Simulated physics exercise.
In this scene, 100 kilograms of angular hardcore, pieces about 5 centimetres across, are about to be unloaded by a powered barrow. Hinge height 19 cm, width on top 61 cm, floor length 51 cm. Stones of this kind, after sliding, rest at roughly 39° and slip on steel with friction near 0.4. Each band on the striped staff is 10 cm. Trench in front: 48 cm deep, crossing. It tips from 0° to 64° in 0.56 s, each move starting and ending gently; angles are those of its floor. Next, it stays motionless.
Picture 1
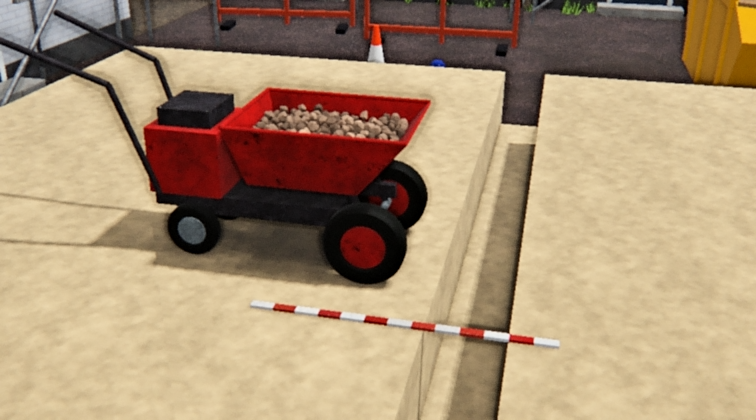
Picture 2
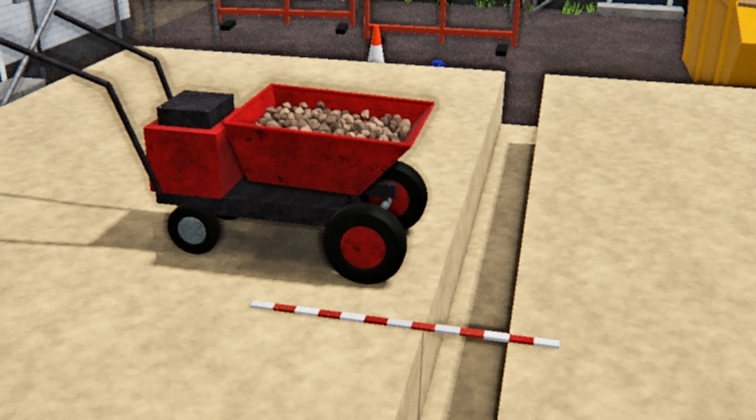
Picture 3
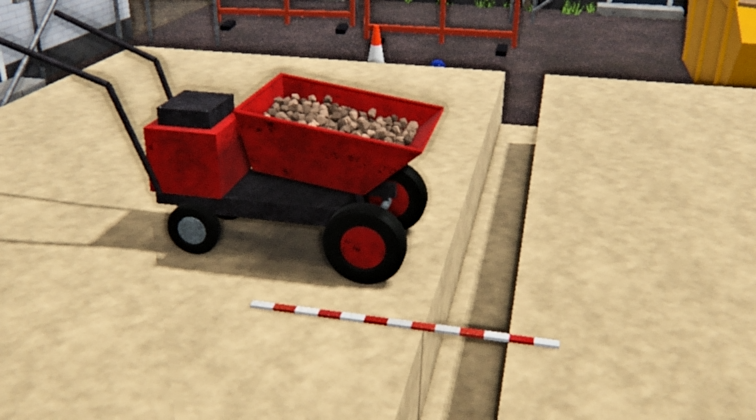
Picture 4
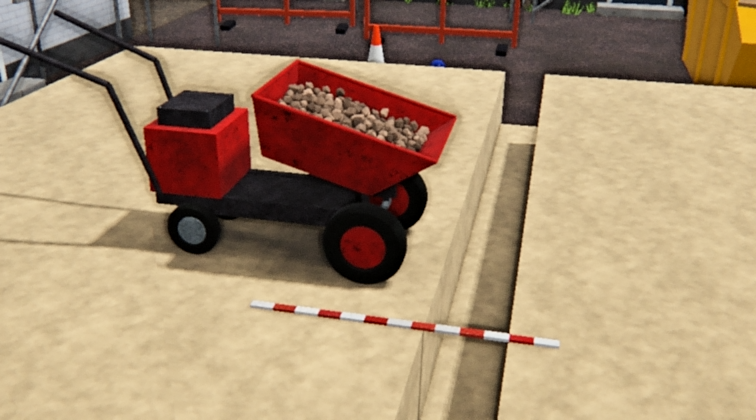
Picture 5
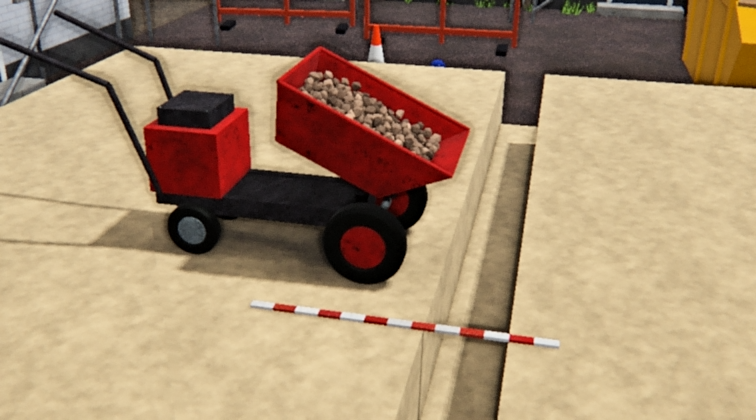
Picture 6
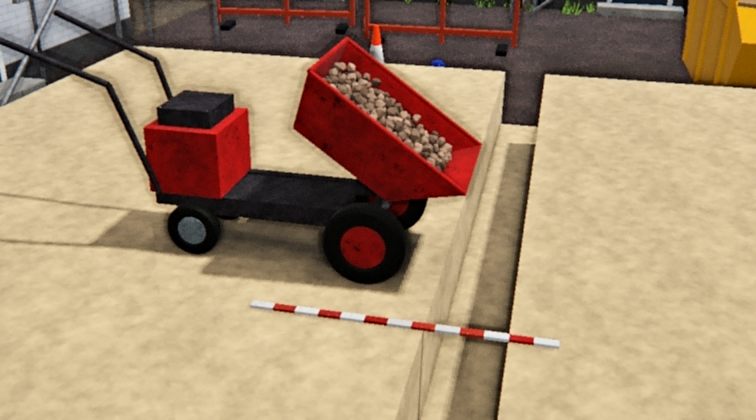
We see a red powered barrow loaded with brownish stones standing on sandy ground beside a narrow trench, near a red-and-white striped staff. Its tray tilts steadily toward the right, the rear rising while the wheels stay in place.
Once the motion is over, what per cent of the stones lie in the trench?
27 %.
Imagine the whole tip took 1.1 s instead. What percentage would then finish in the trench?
Expected share: Around 35%.
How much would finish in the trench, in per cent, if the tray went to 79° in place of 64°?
It would be close to 40 percent.
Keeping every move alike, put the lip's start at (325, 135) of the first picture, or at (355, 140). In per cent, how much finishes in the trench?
From the first spot near 65, from the second near 65 per cent.
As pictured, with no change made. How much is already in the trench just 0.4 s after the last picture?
I'd say near 5 per cent at that time.
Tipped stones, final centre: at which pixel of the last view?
Around (546, 271).
Then, 0.1 s after the last picture the floor is at 54°, 100 % in the tray; the foremost stones are at (462, 193).
Then, 0.4 s after the last picture the floor is at 64°, 91 % in the tray, 6 % in the trench, 3 % past the trench; the foremost stones are at (536, 263).
Then, 0.7 s after the last picture the floor is at 64°, 41 % in the tray, 12 % in the trench, 47 % past the trench; the foremost stones are at (662, 281).
Then, 2.7 s after the last picture the floor is at 64°, 27 % in the tray, 27 % in the trench, 47 % past the trench; the foremost stones are at (740, 287).
